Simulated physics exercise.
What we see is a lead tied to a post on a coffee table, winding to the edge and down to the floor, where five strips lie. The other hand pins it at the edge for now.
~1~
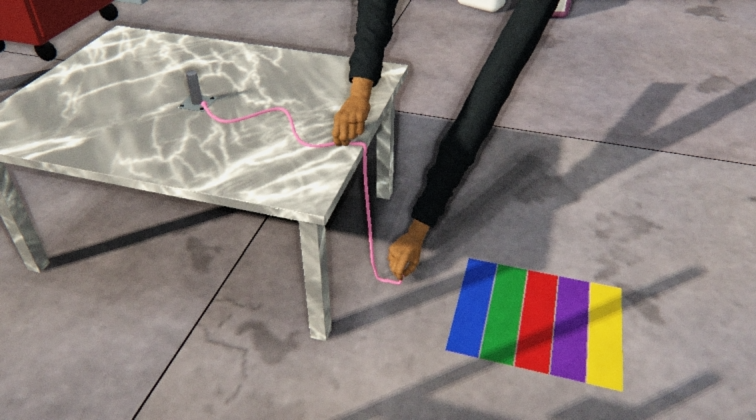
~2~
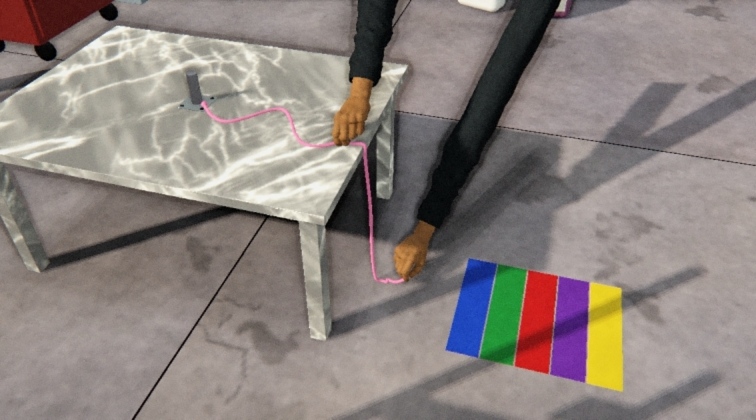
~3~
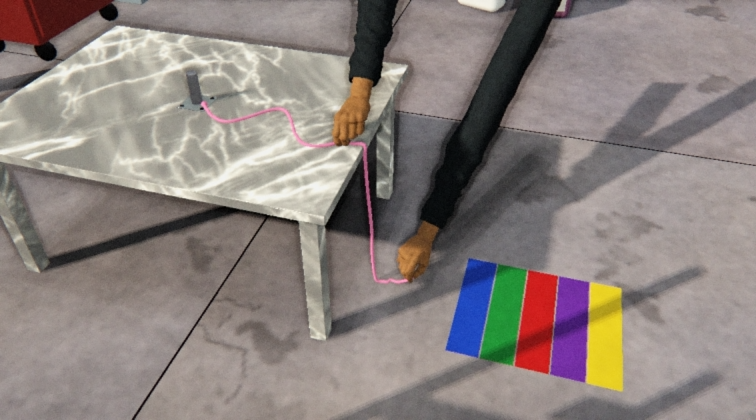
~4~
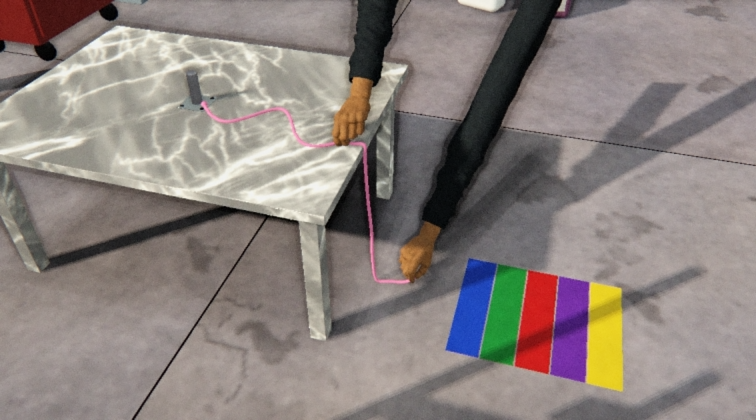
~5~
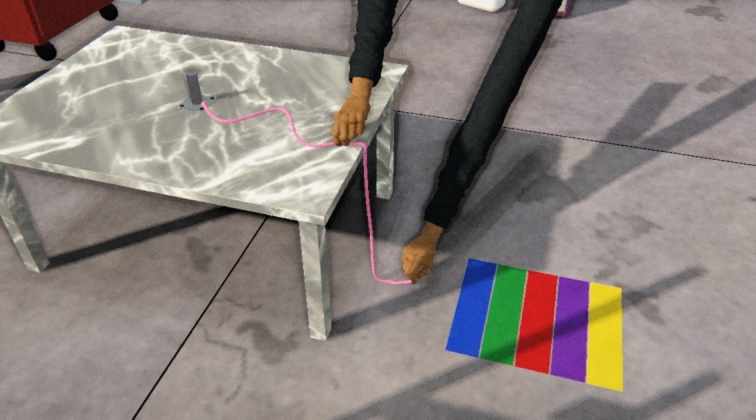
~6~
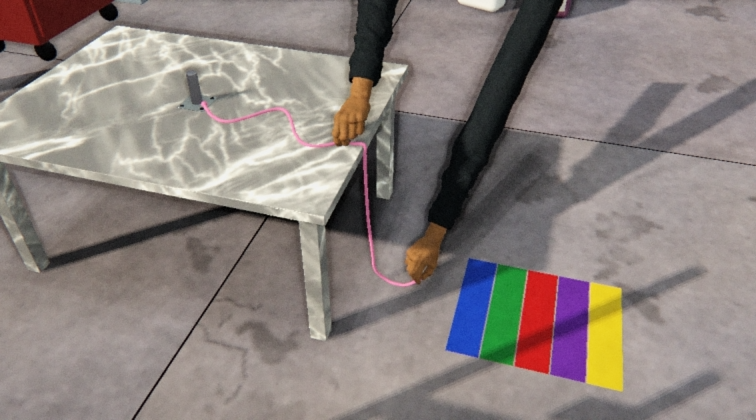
A person's hand held a pink cord at the edge of a marbled coffee table while the other, low by the floor, drew its end slightly right, near five coloured strips.
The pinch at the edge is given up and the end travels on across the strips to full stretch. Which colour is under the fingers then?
It halts on the purple strip.
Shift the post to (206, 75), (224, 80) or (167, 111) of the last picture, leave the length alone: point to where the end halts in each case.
Near (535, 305), (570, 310) and (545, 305).
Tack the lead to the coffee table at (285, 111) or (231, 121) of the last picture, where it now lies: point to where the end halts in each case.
In that order: (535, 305) and (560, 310).
Soon after, end near (510, 298); over green.
After that, end near (549, 307); over red.
At the stop, end near (572, 311); over purple. Over purple.
